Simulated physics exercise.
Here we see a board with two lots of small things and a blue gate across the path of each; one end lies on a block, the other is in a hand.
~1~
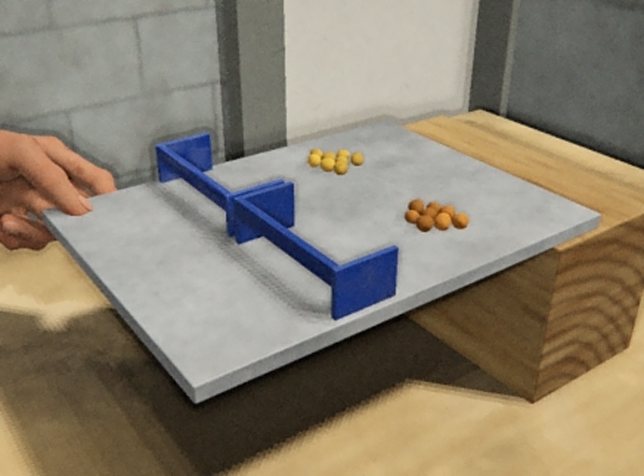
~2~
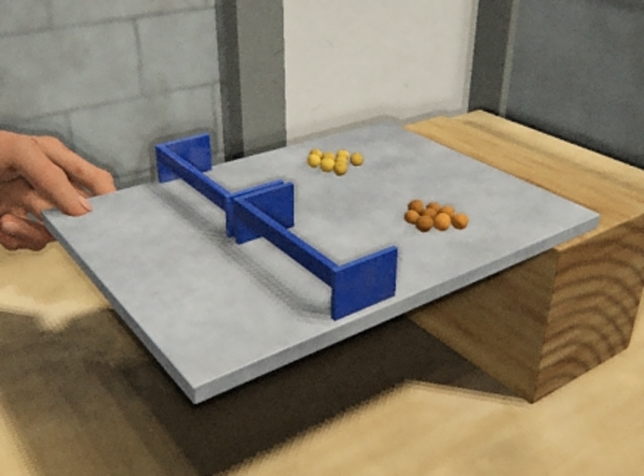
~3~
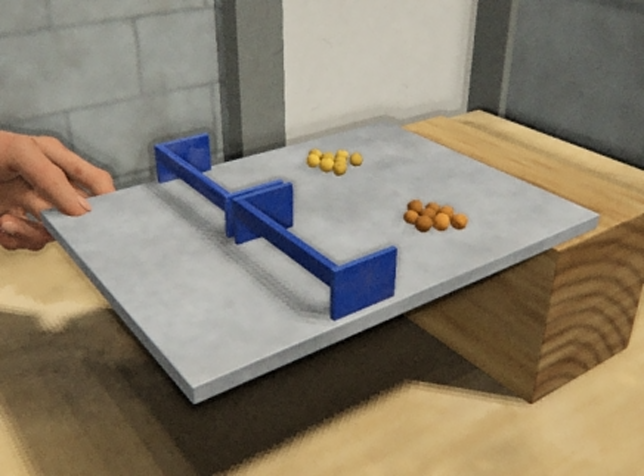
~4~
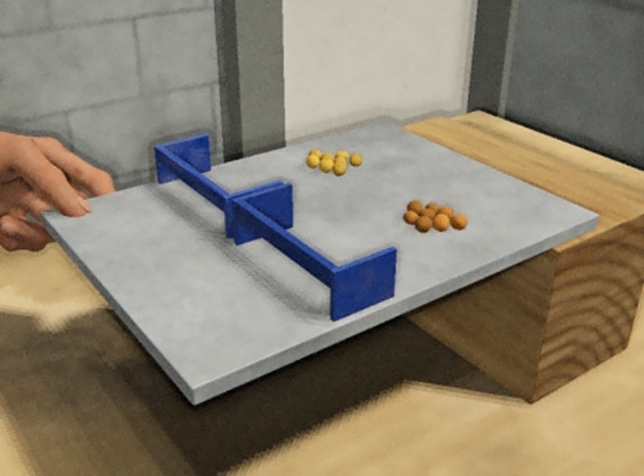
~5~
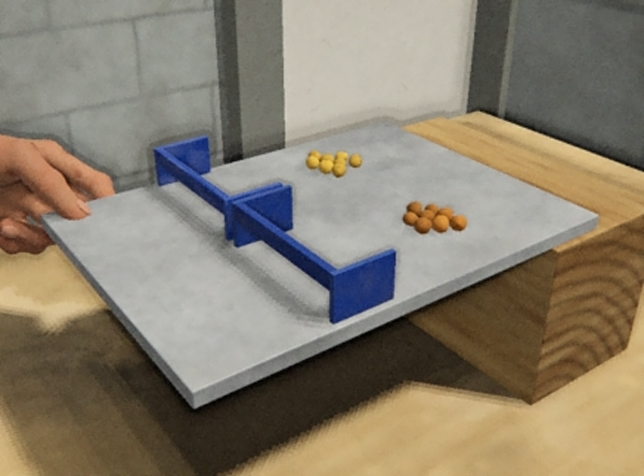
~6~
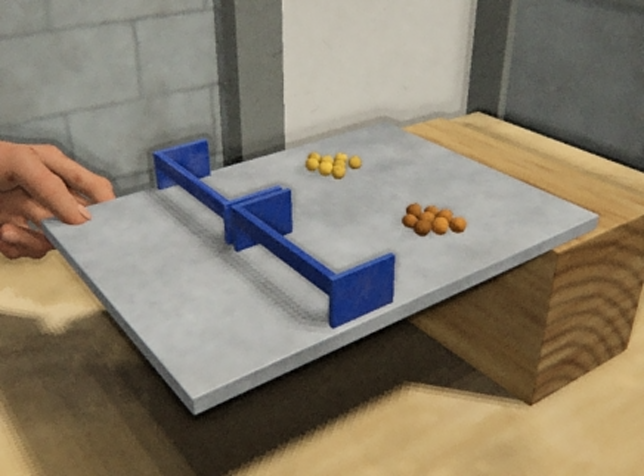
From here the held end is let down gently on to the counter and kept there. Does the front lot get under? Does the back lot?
In order: The front lot escapes; the back lot escapes.
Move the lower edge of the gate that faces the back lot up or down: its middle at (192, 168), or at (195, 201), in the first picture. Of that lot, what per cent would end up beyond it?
First try 100 %, second try 0 %.
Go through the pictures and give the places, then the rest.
The first picture shows held end of the board (202, 379), level; block (482, 241), tall, over half the board's length; front lot (429, 215), a few roasted chickpeas; back lot (329, 158), a few puffed corn balls; front gate (284, 239), its slot higher than a piece; back gate (193, 176), its slot higher than a piece.
The second picture shows held end of the board (202, 379), level; back lot (329, 159).
The third picture shows held end of the board (201, 379), level; front lot (428, 216).
The fourth picture shows held end of the board (201, 380), level; back lot (328, 159).
The fifth picture shows held end of the board (201, 384), level; front lot (427, 217).
The sixth picture shows held end of the board (201, 390), down by 1°; block (480, 244); front lot (427, 219), not moving; back lot (327, 162), not moving; front gate (281, 248); back gate (191, 184).
Then, 0.42 s later than the last frame, board sloping at 9°; front lot where it was; back lot where it was.
Then, 0.95 s later than the last frame, board sloping at 20°; front lot on its way down; back lot on its way down.
Then, 1.52 s later than the last frame, board resting at 30°; front lot every one past its gate; back lot every one past its gate.
When it is over, board resting at 30°; front lot every one past its gate; back lot every one past its gate.
